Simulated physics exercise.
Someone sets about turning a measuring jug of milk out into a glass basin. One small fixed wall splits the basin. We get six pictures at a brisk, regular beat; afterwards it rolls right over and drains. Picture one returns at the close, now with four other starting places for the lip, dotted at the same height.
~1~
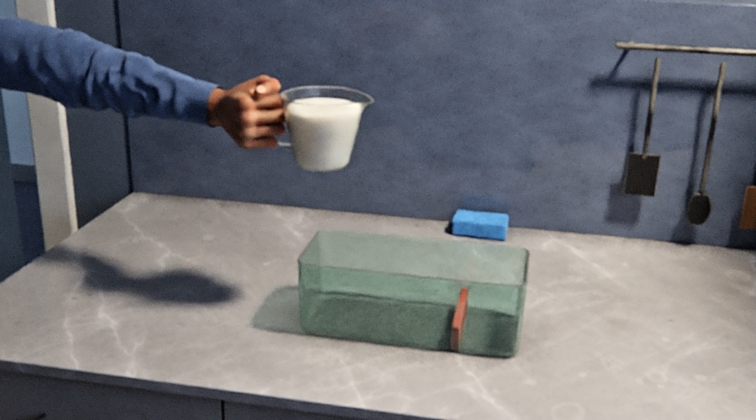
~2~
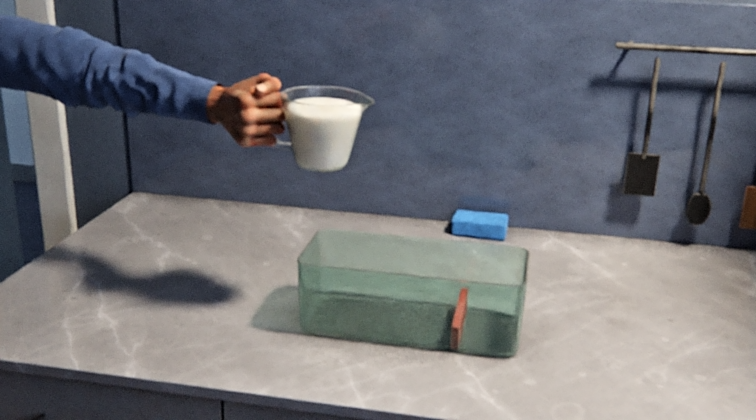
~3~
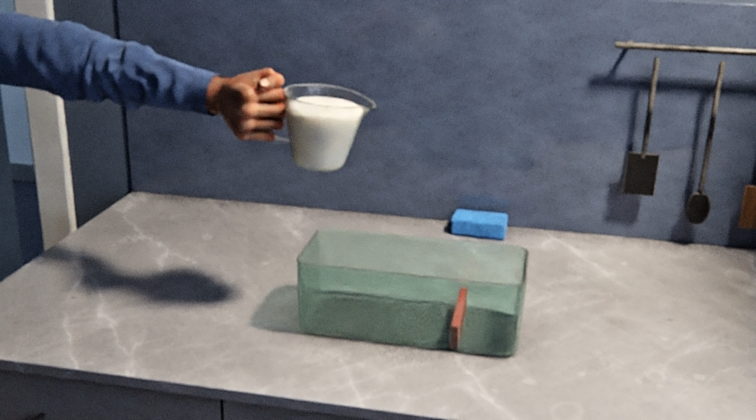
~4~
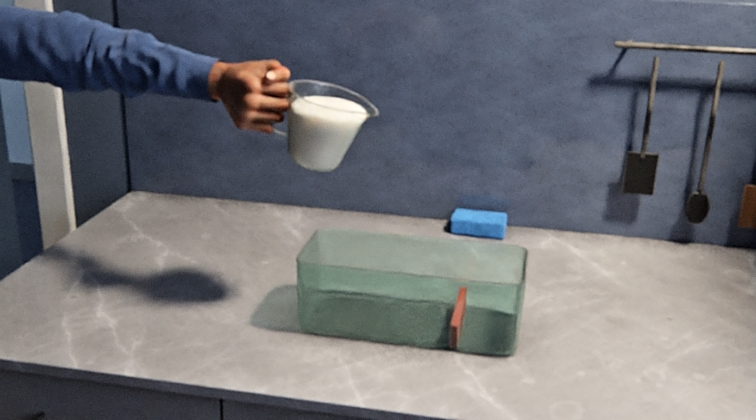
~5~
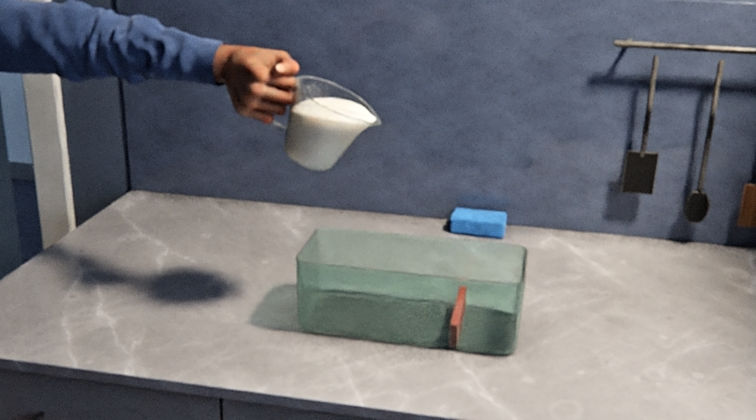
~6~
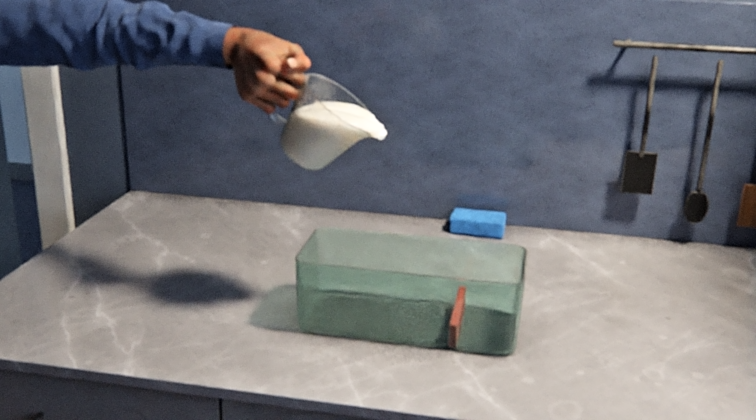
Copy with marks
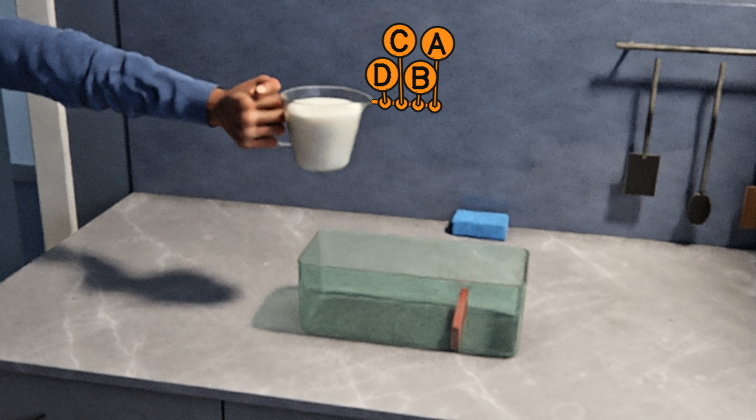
At the start, a hand in a blue sleeve holds a glass measuring jug of milk upright above a greenish glass basin on a marbled counter. The hand then tilts the jug steadily to the right, the milk shifting toward the spout until it reaches the lip.
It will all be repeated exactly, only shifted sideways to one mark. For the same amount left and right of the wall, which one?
Go for A.
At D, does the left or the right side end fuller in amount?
More ends on the left.
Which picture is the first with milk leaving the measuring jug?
In picture 6.
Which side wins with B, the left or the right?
The left side.
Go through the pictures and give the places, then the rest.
In the first frame, upright, lip at (372, 101); basin from (301, 329) to (518, 355); top of the wall at (461, 306); nothing has left yet.
In the second frame, upright, lip at (373, 103); nothing has left yet.
In the third frame, tipped about 6°, lip at (375, 107); nothing has left yet.
In the fourth frame, tipped about 14°, lip at (377, 114); nothing has left yet.
In the fifth frame, tipped about 24°, lip at (379, 123); nothing has left yet.
In the sixth frame, tipped about 36°, lip at (379, 135); milk is over the lip, down to (383, 137).
In orange, A at (434, 105); B at (418, 104); C at (401, 103); D at (385, 102).
For place A, about 50 % ends left of the wall and 47 % right of it; 3 % is lost outside.
For place B, about 72 % ends left of the wall and 24 % right of it; 4 % is lost outside.
For place C, about 83 % ends left of the wall and 10 % right of it; 7 % is lost outside.
For place D, about 87 % ends left of the wall and 9 % right of it; 4 % is lost outside.
